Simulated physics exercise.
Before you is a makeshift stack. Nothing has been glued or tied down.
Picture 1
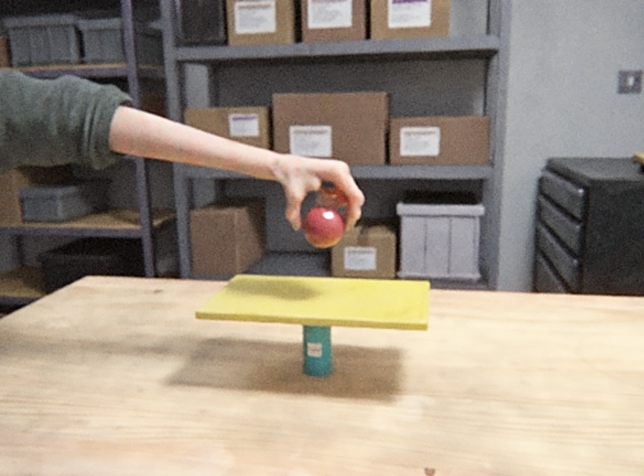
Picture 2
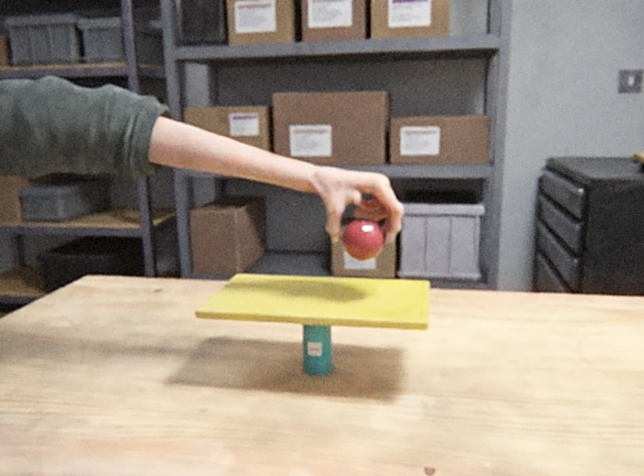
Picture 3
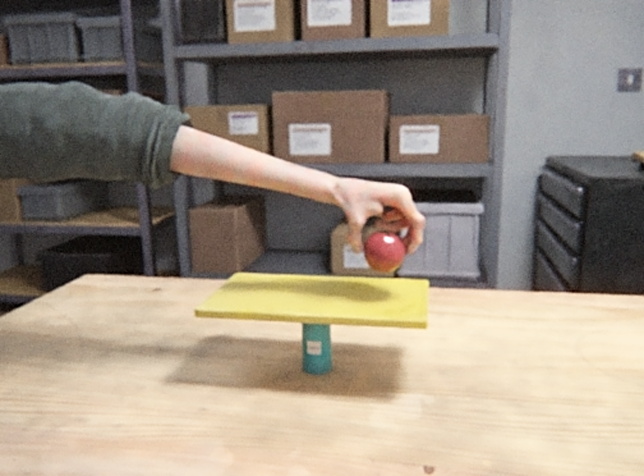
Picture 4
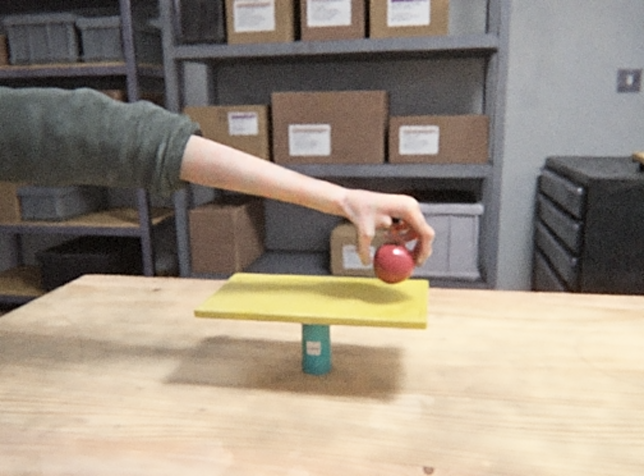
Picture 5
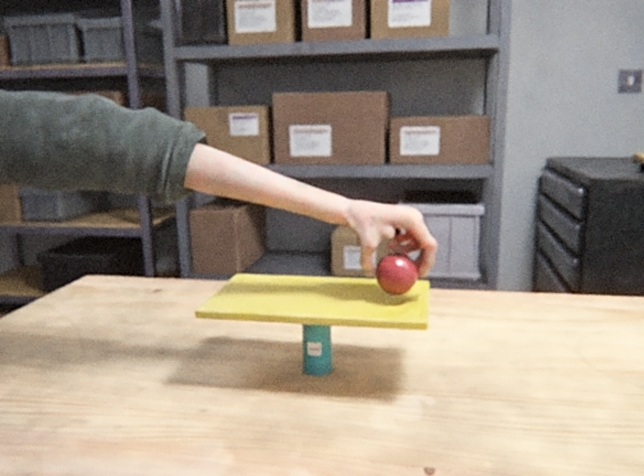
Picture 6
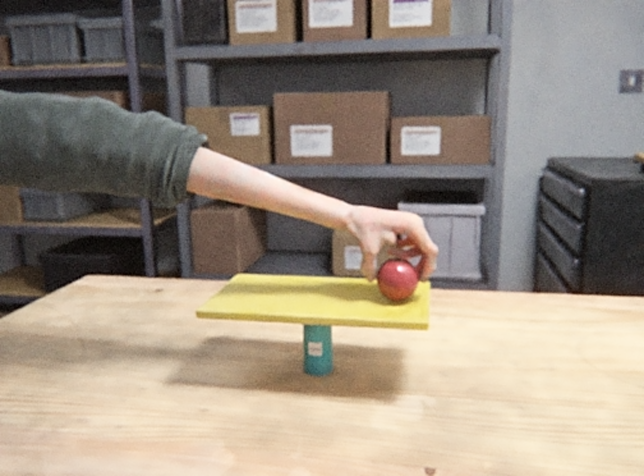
A hand lowers a red tomato onto the right side of a yellow board.
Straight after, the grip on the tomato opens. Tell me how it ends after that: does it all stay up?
No.
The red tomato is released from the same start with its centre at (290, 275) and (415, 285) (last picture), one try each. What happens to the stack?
In case one it stays upright, while in case two it tumbles.
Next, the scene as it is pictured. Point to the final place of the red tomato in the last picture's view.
The object winds up at approximately (507, 368).
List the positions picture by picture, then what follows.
The first frame shows coming down; red tomato (324, 226); turquoise shaker (317, 338).
The second frame shows coming down; red tomato (364, 239); turquoise shaker (317, 337).
The third frame shows coming down; red tomato (384, 251); turquoise shaker (317, 336).
The fourth frame shows coming down; red tomato (393, 263); turquoise shaker (316, 336).
The fifth frame shows coming down; red tomato (397, 274); turquoise shaker (317, 337).
The sixth frame shows in place under the hand; red tomato (397, 279); turquoise shaker (318, 337).
Then, 0.40 s on from there, red tomato now fallen; yellow lid turned 29° from how it was put.
Then, 0.60 s on from there, yellow lid turned 38° from how it was put.
Then, 0.70 s on from there, yellow lid turned 31° from how it was put.
Then, 0.90 s on from there, yellow lid now fallen.
In the end, fallen, red tomato and yellow lid; turquoise shaker unmoved. At the end, from the last picture's camera, red tomato near (507, 368). The stack gives way.
